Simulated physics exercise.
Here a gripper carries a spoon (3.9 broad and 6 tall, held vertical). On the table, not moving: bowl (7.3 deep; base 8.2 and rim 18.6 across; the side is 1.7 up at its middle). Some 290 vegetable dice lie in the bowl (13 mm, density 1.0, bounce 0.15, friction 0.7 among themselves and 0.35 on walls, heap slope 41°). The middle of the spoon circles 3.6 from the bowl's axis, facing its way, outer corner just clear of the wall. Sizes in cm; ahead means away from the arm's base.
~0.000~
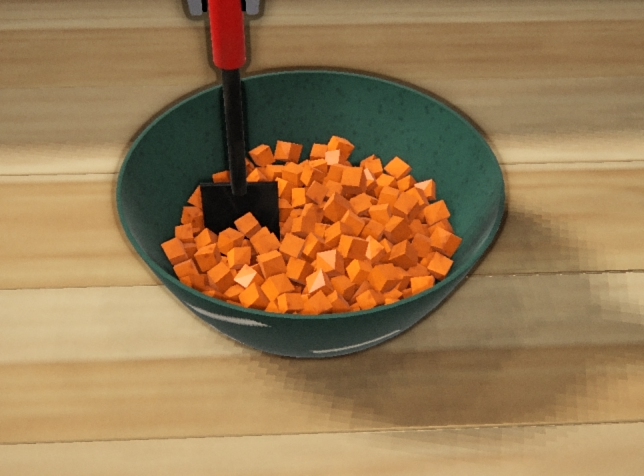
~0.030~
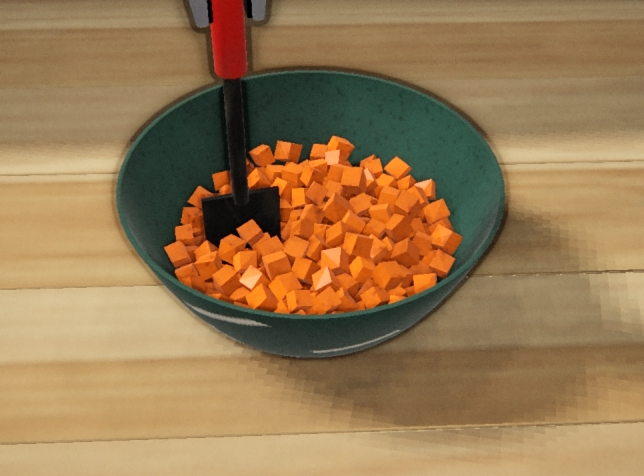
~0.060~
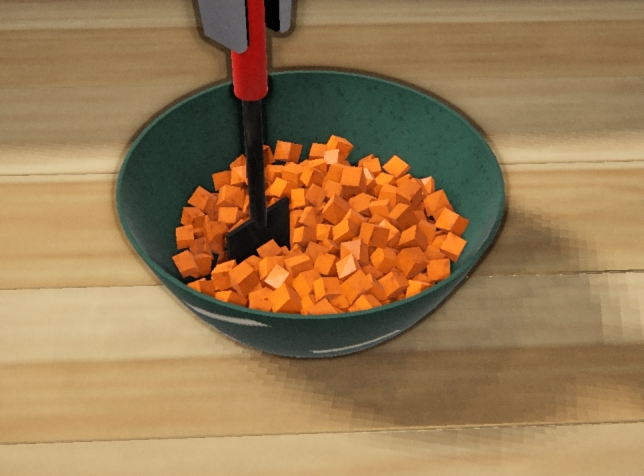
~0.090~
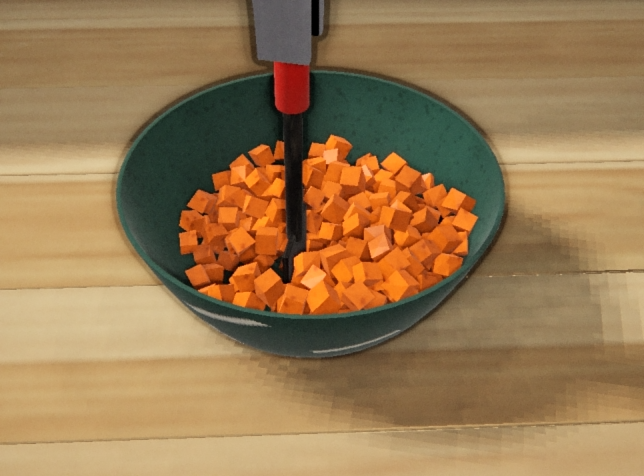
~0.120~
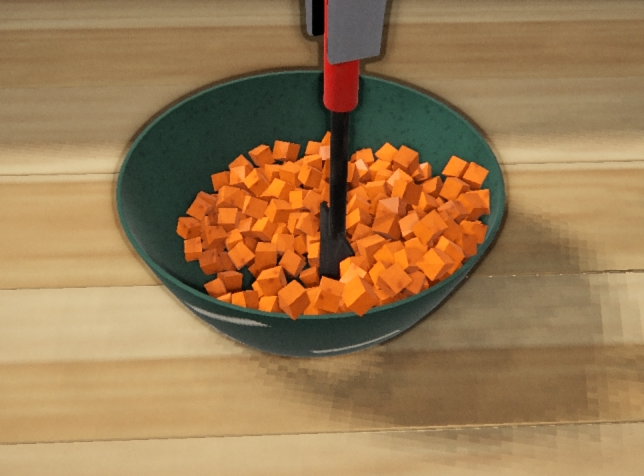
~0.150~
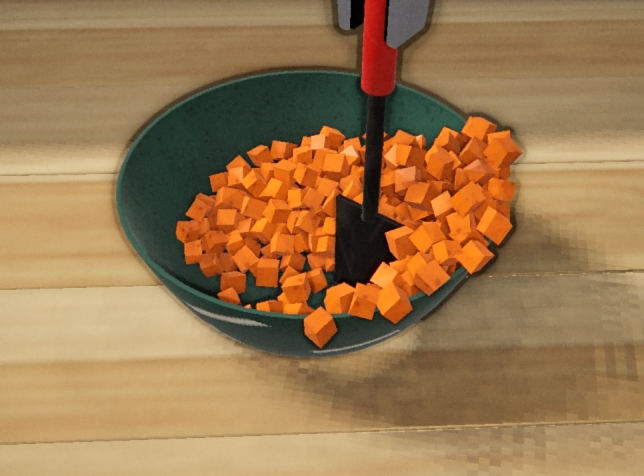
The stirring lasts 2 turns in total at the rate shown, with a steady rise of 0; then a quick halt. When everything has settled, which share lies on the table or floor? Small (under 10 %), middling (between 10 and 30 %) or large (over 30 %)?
A large share, over 30 %, ends on the table or floor.
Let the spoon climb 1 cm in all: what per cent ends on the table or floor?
About 40 per cent.
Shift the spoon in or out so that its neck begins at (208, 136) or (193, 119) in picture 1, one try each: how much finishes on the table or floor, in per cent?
Some 65 and 55 per cent.
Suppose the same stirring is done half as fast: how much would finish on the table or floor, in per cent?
Then about 20 per cent.
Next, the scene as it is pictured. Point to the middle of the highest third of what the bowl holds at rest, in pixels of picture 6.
Around (234, 273).
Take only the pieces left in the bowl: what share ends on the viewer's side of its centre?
About 55 per cent.
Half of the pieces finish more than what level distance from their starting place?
Roughly 11 cm.
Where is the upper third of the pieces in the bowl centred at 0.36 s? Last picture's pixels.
Around (189, 202).
After 0.36 s, 4° round, highest piece 10 above the table; 219 in the bowl, 36 on the table or floor, 32 in flight or on the tool.
After 0.56 s, 227° round, highest piece 11 above the table; 190 in the bowl, 84 on the table or floor, 13 in flight or on the tool.
After 0.87 s, 0° round, highest piece 8 above the table; 172 in the bowl, 115 on the table or floor.
After 1.57 s, 0° round, highest piece 6 above the table; 171 in the bowl, 116 on the table or floor.
In the end, 171 in the bowl, 116 on the table or floor. That is 40 % on the table or floor.
